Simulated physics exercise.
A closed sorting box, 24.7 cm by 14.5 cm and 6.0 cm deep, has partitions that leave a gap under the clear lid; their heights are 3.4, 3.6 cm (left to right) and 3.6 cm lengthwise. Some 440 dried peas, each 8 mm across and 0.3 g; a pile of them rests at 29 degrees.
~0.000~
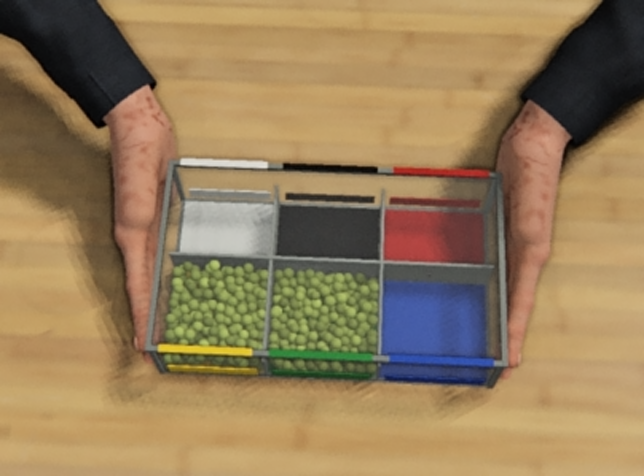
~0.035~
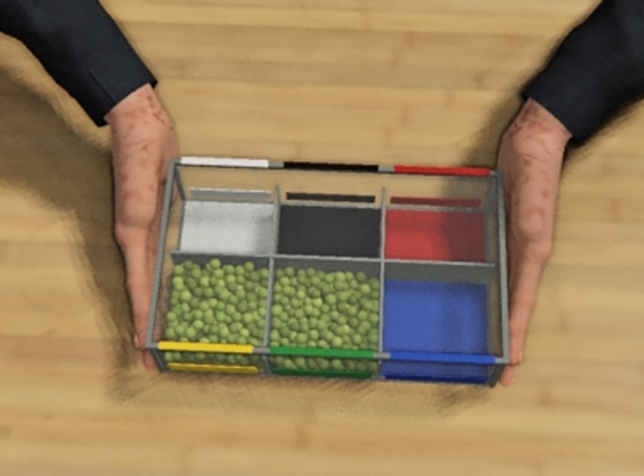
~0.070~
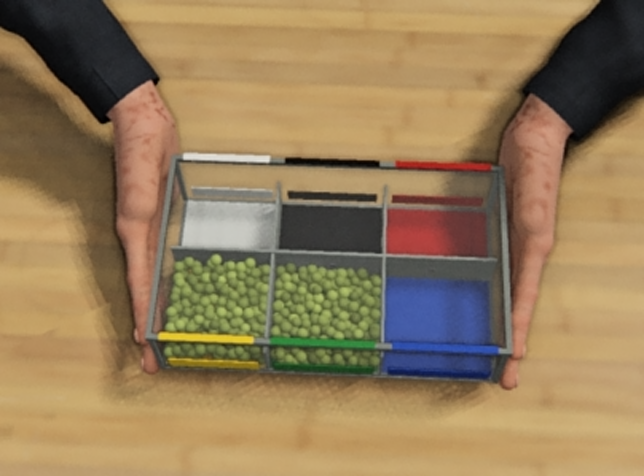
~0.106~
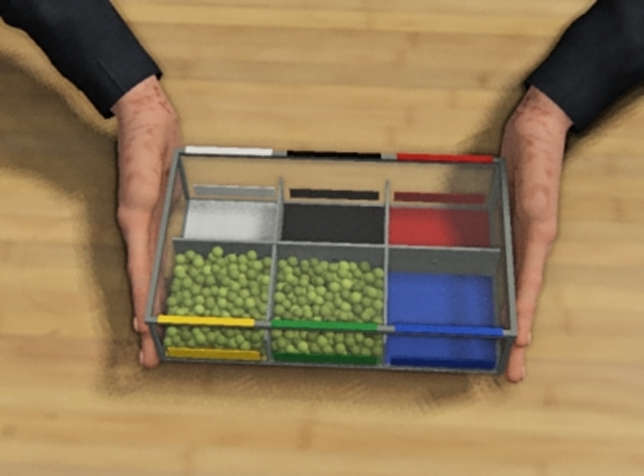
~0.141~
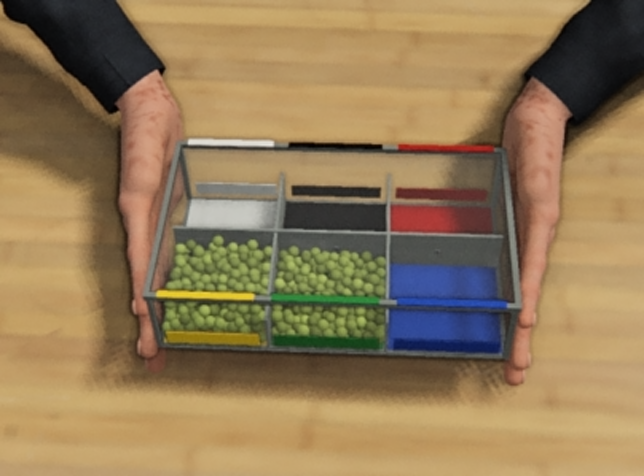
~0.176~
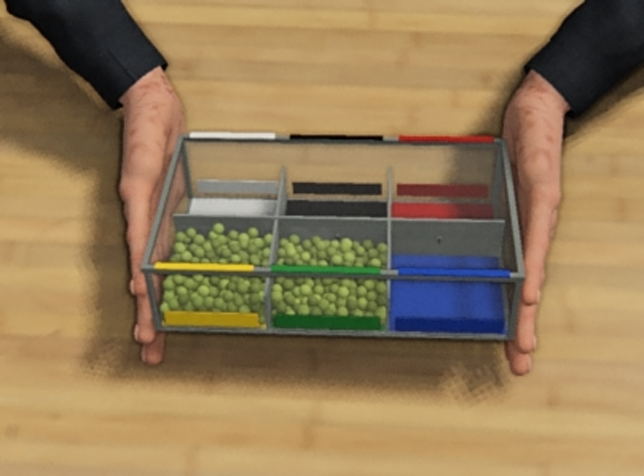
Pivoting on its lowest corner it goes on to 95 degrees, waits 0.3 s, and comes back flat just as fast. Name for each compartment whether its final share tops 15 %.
Red: Under, blue: Under, green: Under, yellow: Under, white: Over, black: Over.
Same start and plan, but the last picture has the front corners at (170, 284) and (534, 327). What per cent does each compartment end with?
Red 60, blue 0, green 5, yellow 5, white 0, black 30.
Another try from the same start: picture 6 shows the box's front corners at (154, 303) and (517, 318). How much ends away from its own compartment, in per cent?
It would be near 85 per cent.
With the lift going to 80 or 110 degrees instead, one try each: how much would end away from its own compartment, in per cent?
Some 55 and 95 per cent.
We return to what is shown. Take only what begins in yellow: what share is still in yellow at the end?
Roughly 20 per cent.
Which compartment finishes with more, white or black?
The white compartment.
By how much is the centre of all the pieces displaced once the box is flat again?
Some 7.0 cm.
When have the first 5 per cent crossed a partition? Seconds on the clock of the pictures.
Near 0.50 s.
Then, at 0.75 s, tilt 95 degrees; red 5 %, green 15 %, yellow 20 %, white 35 %, black 30 %.
Then, at 1.14 s, tilt 53 degrees; red 5 %, green 5 %, yellow 10 %, white 45 %, black 35 %.
After 1.61 s, tilt 0 degrees; red 5 %, green 5 %, yellow 10 %, white 45 %, black 35 %.
In the end, at 2.1 s, red 5 %, blue 0 %, green 5 %, yellow 10 %, white 45 %, black 35 %.
